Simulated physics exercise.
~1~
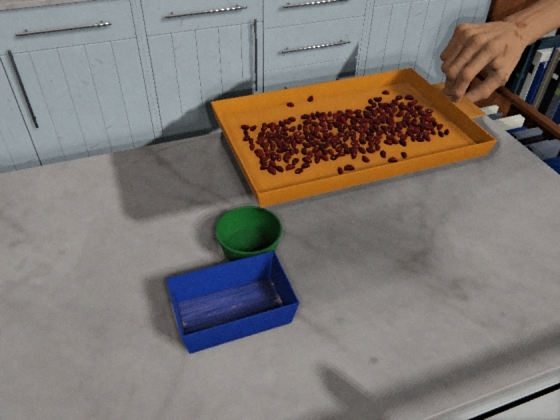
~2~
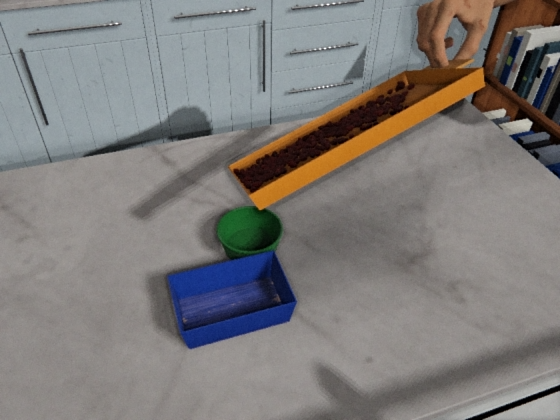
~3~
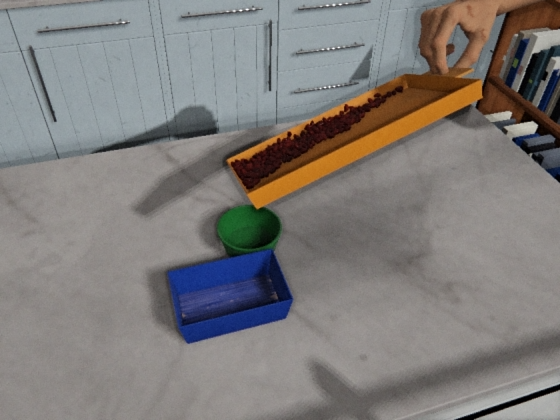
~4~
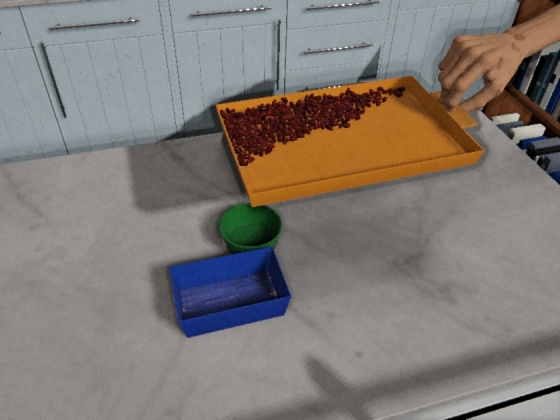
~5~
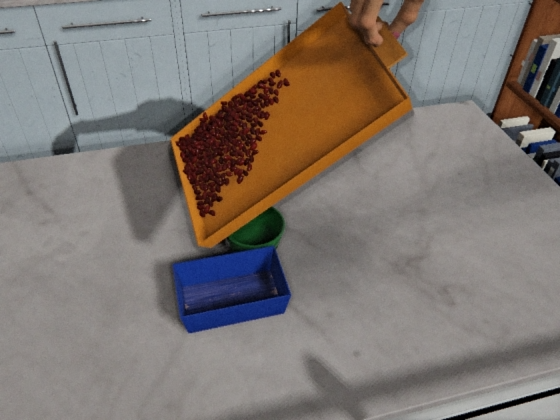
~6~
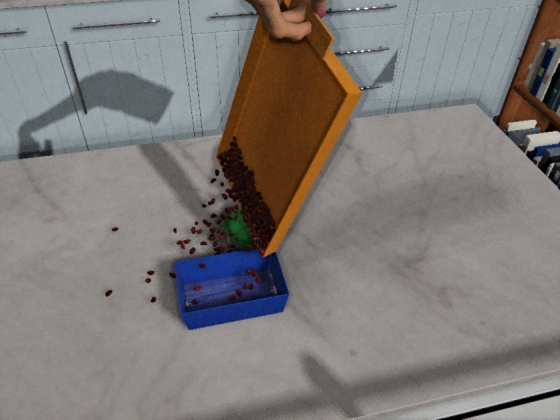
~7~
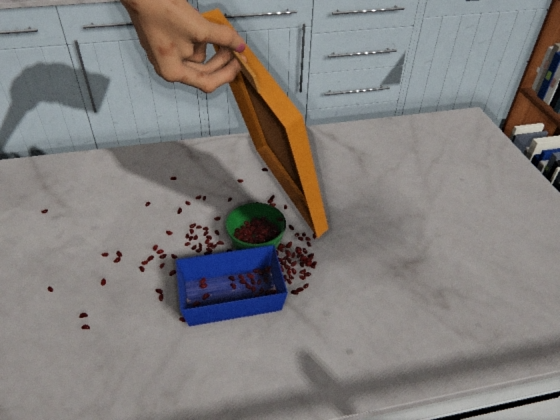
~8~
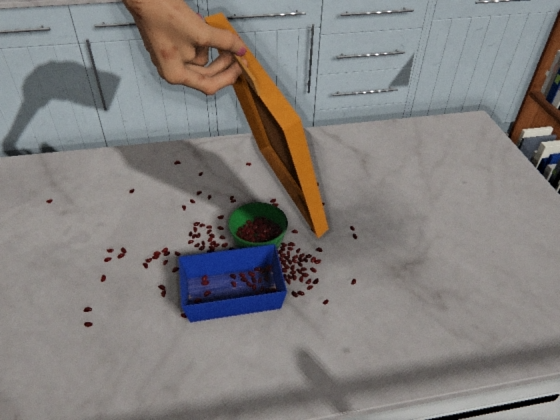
Orange tray of kidney beans tilting, levelling, then tipping steeply in a hand, spilling beans into green dish, blue tin and around them.
